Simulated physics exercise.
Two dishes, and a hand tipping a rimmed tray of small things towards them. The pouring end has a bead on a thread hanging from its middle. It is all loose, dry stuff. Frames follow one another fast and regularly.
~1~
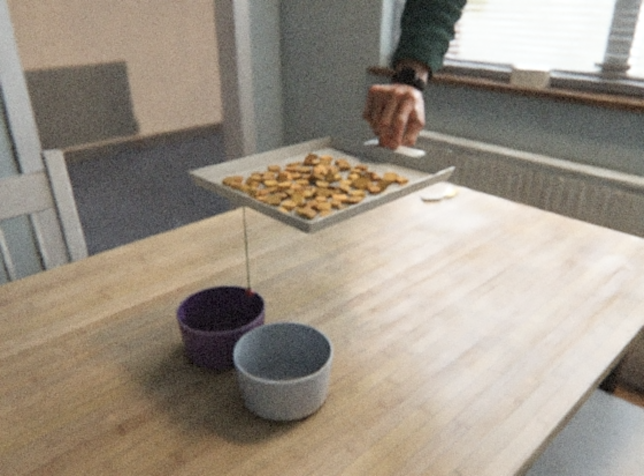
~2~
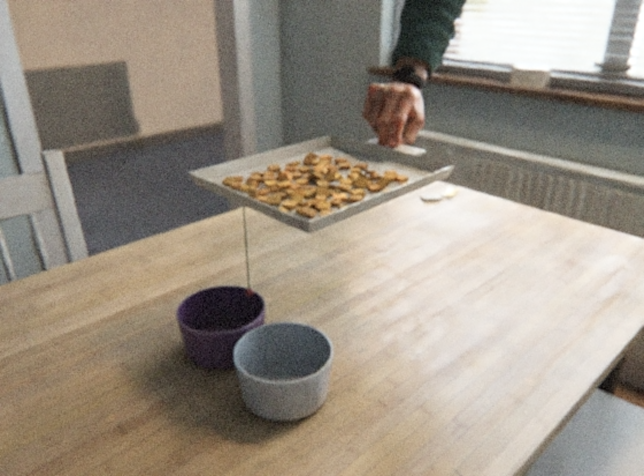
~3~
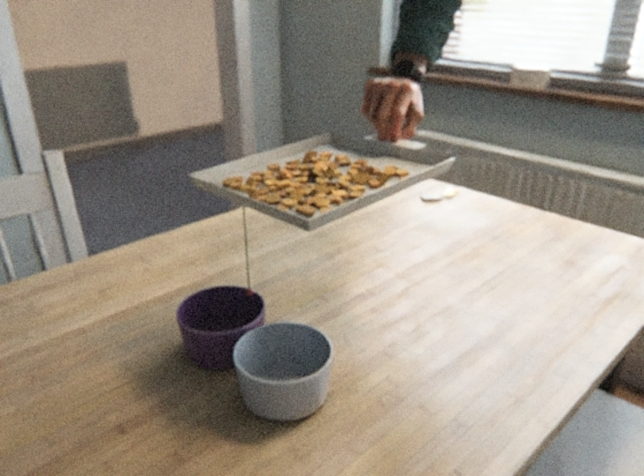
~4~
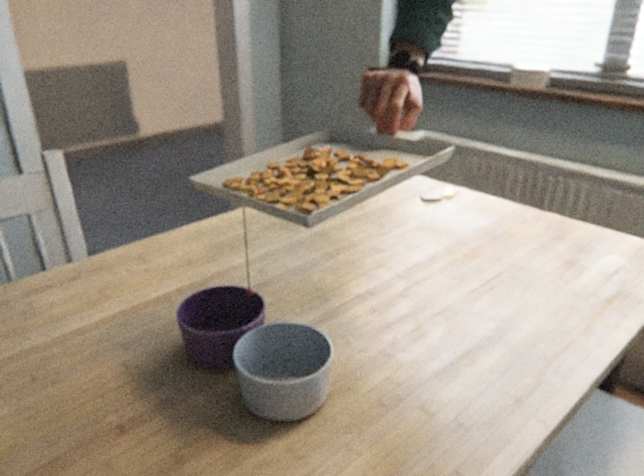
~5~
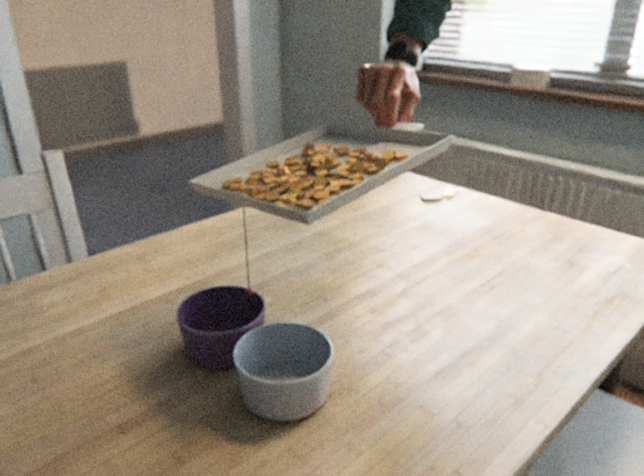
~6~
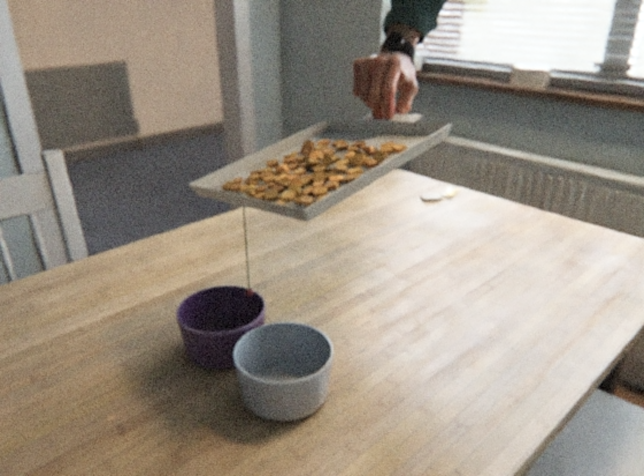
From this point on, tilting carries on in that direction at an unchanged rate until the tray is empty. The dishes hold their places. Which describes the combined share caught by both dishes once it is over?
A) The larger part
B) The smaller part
The smaller part.
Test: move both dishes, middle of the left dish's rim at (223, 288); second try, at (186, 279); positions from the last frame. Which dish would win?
First try, the leftmost dish; second try, the leftmost dish.
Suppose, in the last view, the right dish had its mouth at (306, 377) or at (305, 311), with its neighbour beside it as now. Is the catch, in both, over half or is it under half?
Result, first place: Not as much as half; second place: Exceeding half.
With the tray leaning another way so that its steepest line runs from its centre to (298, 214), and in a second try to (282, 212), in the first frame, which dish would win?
Outcome one: The right side; outcome two: The right side.
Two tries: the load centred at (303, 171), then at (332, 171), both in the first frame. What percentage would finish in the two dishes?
Near 10 and 10 percent respectively.
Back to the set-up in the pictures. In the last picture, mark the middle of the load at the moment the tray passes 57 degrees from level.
The middle of the pieces sits at roughly (234, 186).
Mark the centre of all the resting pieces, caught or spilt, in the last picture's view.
Around (206, 308).
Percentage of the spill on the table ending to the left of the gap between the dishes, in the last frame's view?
Looks to be around 90 per cent of the spill.
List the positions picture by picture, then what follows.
In the first frame, corners of the pouring end at (195, 172) and (309, 220), level; middle of the load at (320, 182), cereal squares; left dish at (185, 341); right dish at (245, 390); bead on its thread at (249, 292).
In the second frame, corners of the pouring end at (194, 172) and (309, 219), level; middle of the load at (319, 181).
In the third frame, corners of the pouring end at (194, 174) and (309, 217), tipped barely, lowest at the left corner; middle of the load at (319, 179).
In the fourth frame, corners of the pouring end at (194, 177) and (307, 214), tipped a little, lowest at the left corner; middle of the load at (319, 175).
In the fifth frame, corners of the pouring end at (194, 180) and (306, 210), tipped a little, lowest at the left corner; middle of the load at (318, 171).
In the sixth frame, corners of the pouring end at (194, 183) and (304, 207), tipped a little, lowest at the left corner; middle of the load at (317, 167); left dish at (185, 341); right dish at (245, 390).
Soon, tray tipped steeply; nearly all on the tray; a stray few outside both; a small part in the air.
A while on, tray tipped right over; a small part on the tray; about a quarter in the left dish; about two thirds outside both; a small part in the air.
Towards the end, tray tipped past a quarter turn; about a quarter in the left dish; most outside both.
Finally, tray tipped past a quarter turn; none in the right dish; about a quarter in the left dish; most outside both.
